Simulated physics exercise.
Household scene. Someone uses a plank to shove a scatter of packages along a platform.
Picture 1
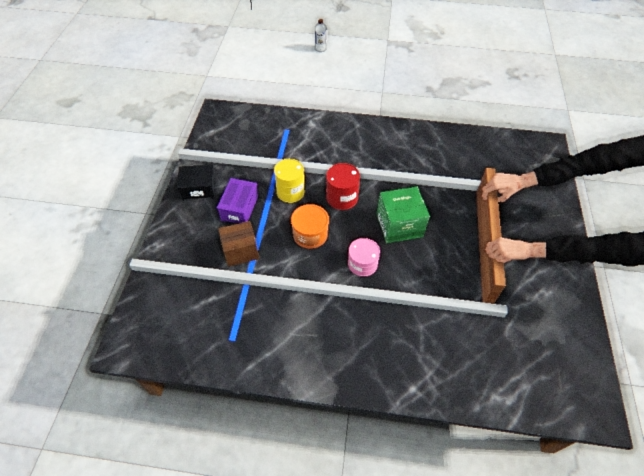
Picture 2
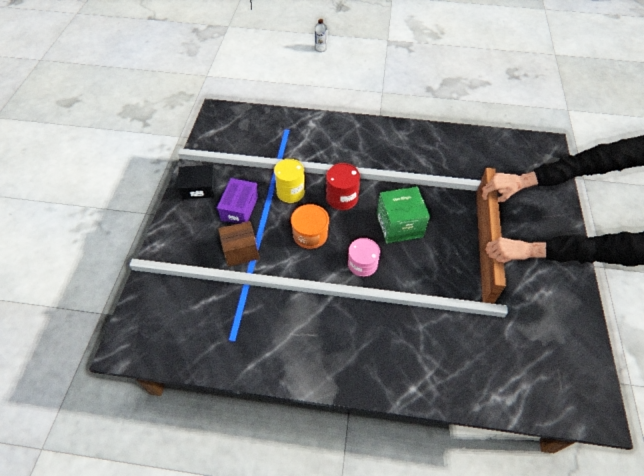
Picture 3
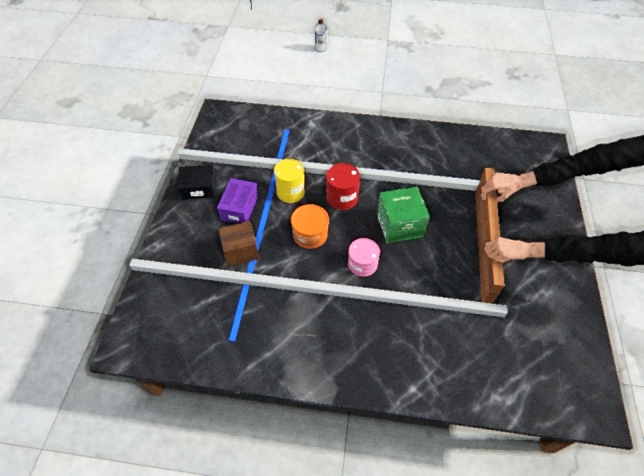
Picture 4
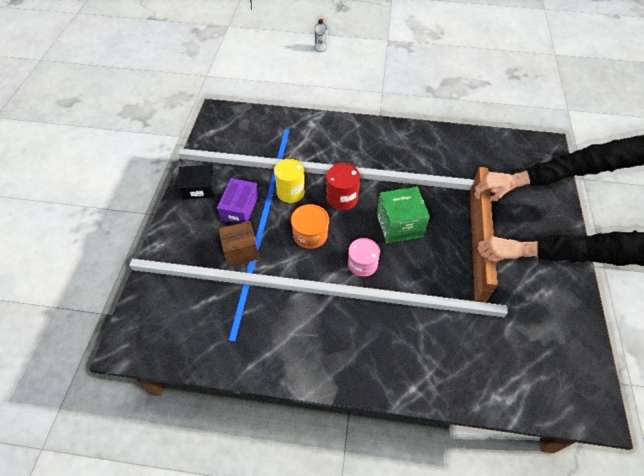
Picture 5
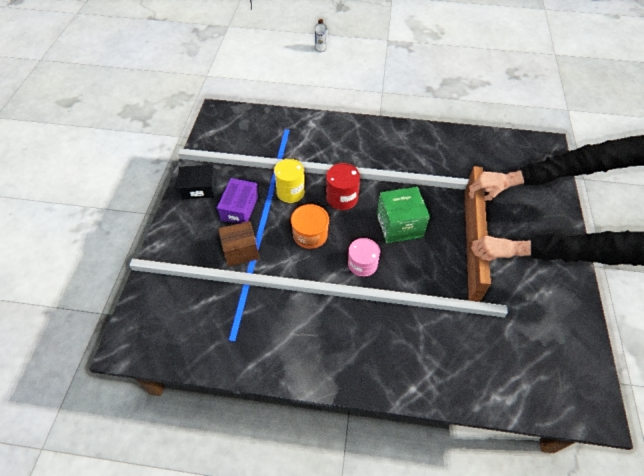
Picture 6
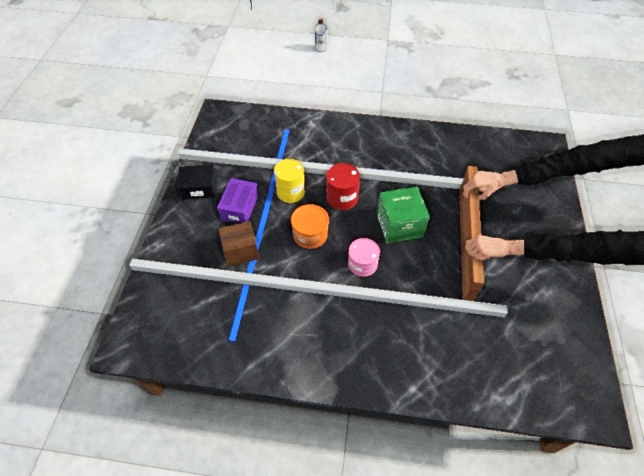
Two hands slide a wooden plank slightly left along a black table toward scattered, unmoving packages.
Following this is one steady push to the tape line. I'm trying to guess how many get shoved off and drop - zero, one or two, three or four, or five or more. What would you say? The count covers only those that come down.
The count that fall off is none at all.
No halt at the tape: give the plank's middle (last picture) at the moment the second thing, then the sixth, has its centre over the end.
At (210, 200) for the second, at (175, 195) for the sixth.
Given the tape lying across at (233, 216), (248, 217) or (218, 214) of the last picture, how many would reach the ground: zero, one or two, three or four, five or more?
One or two; none at all; one to two.
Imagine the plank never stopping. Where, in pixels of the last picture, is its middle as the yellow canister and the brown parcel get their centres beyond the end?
When the yellow canister crosses, the middle is near (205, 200); when the brown parcel crosses, near (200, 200).
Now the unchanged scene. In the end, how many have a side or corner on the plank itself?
4 in contact.
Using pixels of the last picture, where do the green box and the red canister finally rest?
Around (248, 194) and around (257, 169).
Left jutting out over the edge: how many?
Answer: 0.
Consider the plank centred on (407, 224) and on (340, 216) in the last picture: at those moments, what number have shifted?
First 1, after that 5.
Early on, none off yet; black tote at rest near (197, 183); purple tote at rest near (239, 202); brown parcel at rest near (239, 244).
Finally, the number that fall off is zero.
